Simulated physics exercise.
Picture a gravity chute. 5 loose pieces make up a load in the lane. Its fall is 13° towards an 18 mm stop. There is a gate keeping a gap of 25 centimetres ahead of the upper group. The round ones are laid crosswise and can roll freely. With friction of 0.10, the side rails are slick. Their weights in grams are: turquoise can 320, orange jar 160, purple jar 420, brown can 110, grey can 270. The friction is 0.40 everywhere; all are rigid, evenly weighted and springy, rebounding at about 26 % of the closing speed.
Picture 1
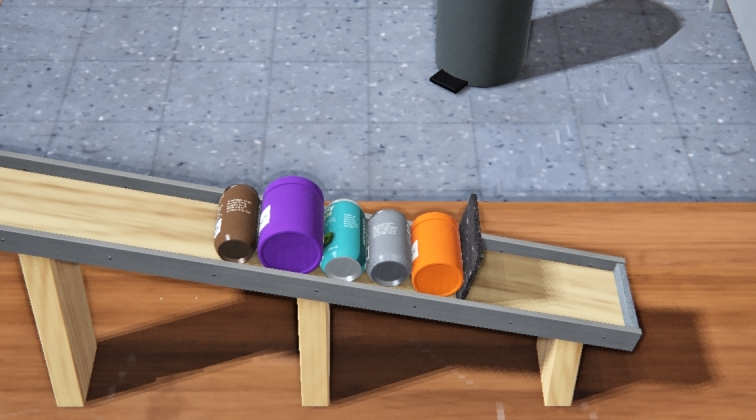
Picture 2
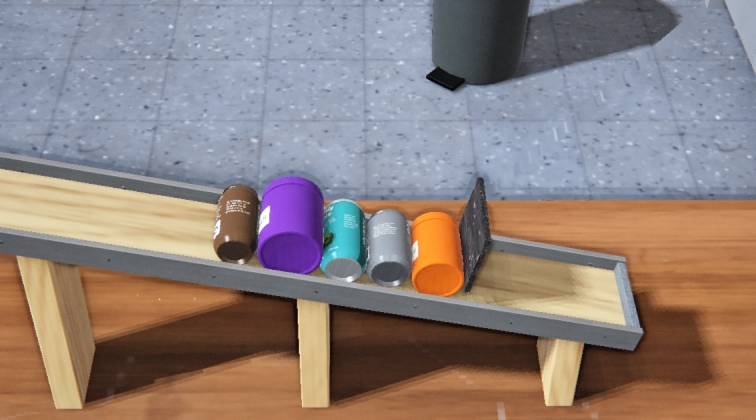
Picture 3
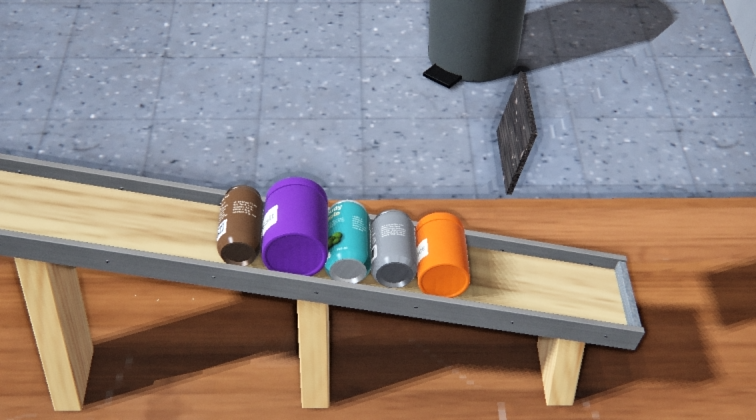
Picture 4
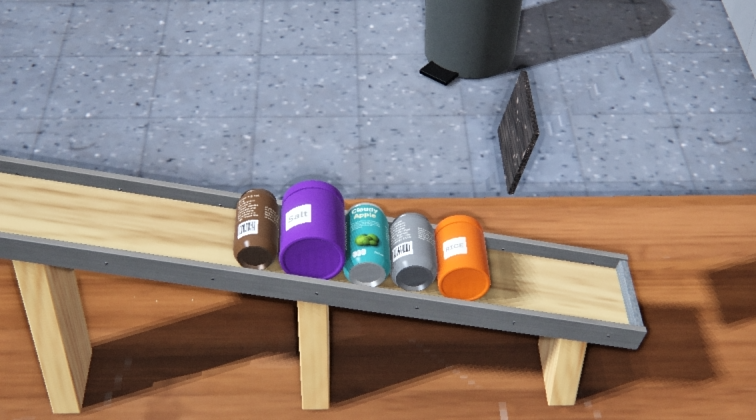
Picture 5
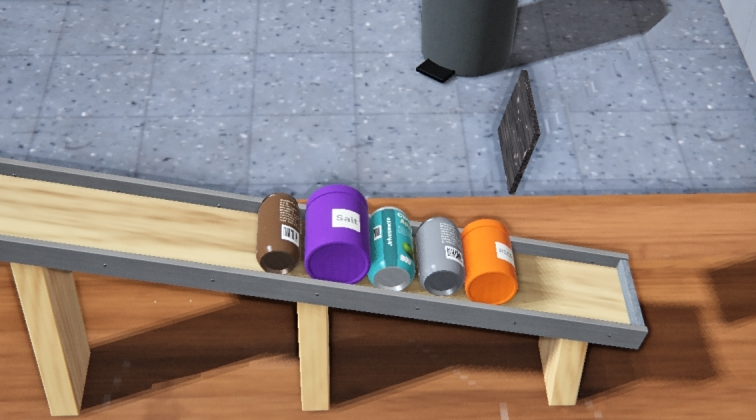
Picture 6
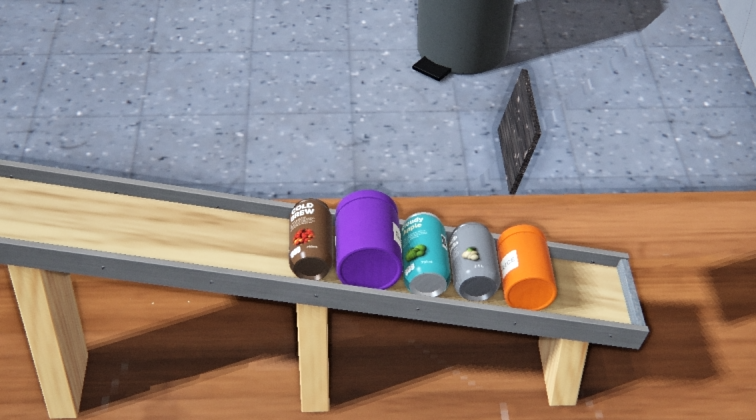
A row of cans and jars rested against a dark gate on a sloping wooden chute, and once the gate lifted away, they rolled together down the lane toward the right, orange jar leading.
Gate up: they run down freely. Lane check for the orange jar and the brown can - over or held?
As I see it, orange jar: Out; brown can: In.
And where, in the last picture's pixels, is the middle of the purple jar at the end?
It finishes around (567, 270).
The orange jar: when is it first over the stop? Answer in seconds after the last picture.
That comes at close to 0.3 seconds.
Then, 0.10 s later than the last frame, leader 5 cm from the stop; orange jar near (574, 275); brown can near (354, 246).
Then, 0.30 s later than the last frame, orange jar now over the stop; brown can near (458, 261).
Then, 0.40 s later than the last frame, brown can near (483, 265).
Then, 0.70 s later than the last frame, grey can now over the stop; brown can at a standstill near (515, 269); turquoise can at a standstill.
When it is over, over the stop, orange jar and grey can; the other 3 in the lane. In the last view, brown can near (515, 269).
